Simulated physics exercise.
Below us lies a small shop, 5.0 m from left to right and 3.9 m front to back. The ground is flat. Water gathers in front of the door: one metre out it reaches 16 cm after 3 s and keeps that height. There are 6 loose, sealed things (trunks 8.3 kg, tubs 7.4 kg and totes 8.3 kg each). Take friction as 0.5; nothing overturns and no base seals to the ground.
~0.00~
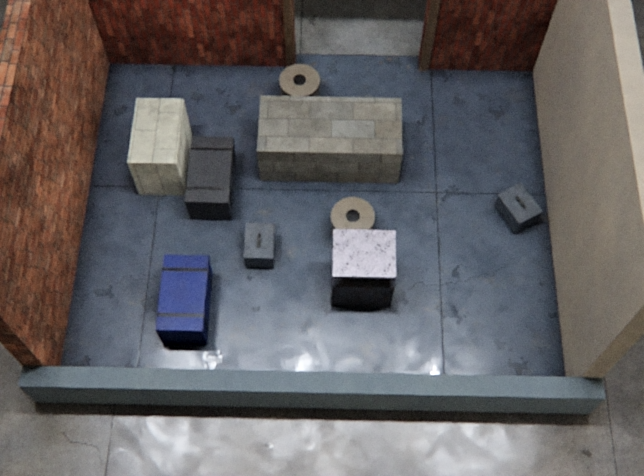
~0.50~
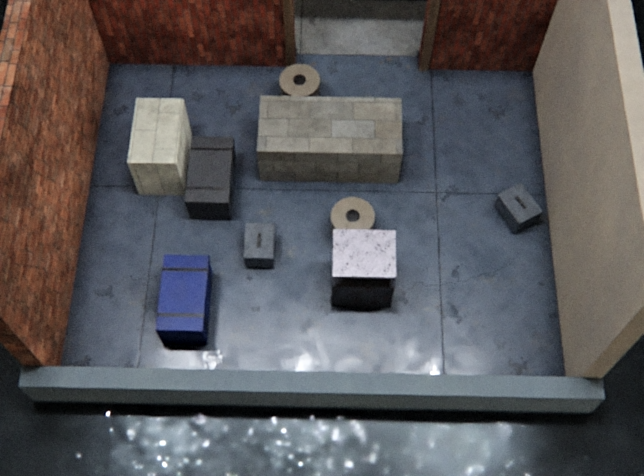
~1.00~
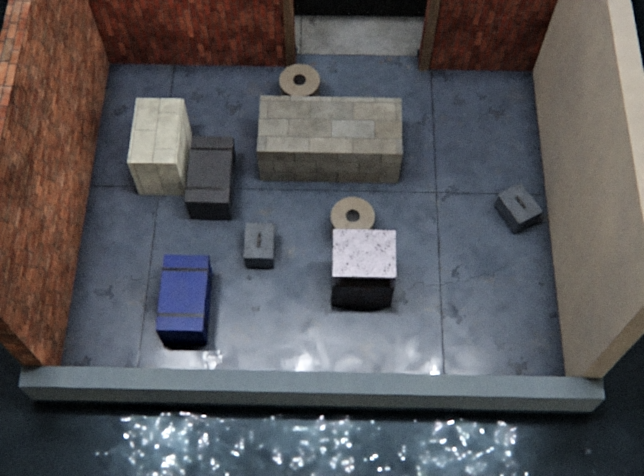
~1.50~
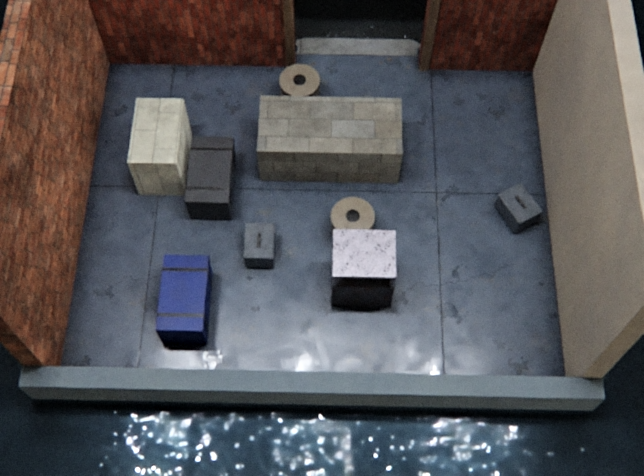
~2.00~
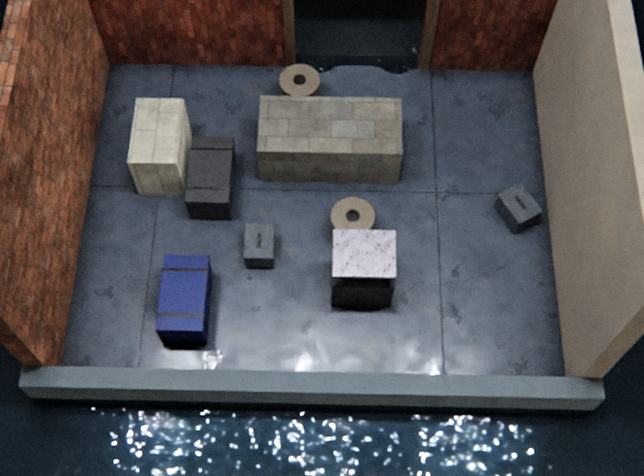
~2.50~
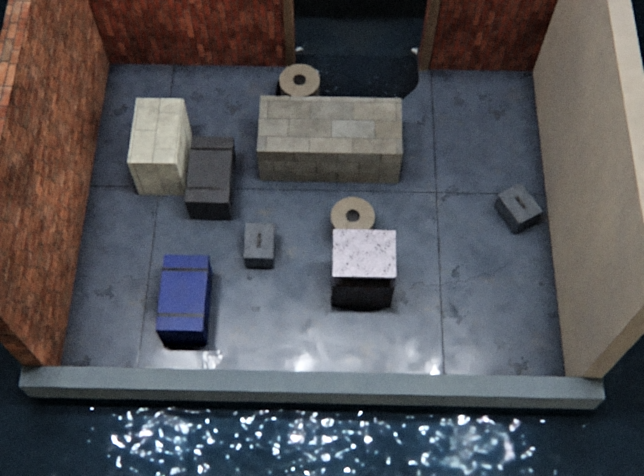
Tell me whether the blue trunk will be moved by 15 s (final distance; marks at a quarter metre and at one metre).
The blue trunk moves a short way.
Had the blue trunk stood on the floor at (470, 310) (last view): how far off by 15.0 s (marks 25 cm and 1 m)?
It gets carried off.
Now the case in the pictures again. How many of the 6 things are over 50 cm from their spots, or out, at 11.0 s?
I count 2.
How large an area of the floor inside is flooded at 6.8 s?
About 10.5 m2.
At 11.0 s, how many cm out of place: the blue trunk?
Roughly 10 cm by then.
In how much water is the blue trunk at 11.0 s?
Roughly 5 cm.
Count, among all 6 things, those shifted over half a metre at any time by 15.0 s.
That makes 3.
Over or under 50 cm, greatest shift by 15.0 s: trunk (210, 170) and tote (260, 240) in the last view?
In turn: Under, short of it.
After 3.5 s the blue trunk is near (183, 292), 0.0 m from its start, aground; 0 afloat.
After 6.8 s the blue trunk is near (183, 292), 0.0 m from its start, aground; 1 afloat.
After 11.0 s the blue trunk is near (190, 296), 0.1 m from its start, afloat; 2 afloat.
After 15.0 s the blue trunk is near (203, 225), 0.7 m from its start, afloat; 6 afloat.
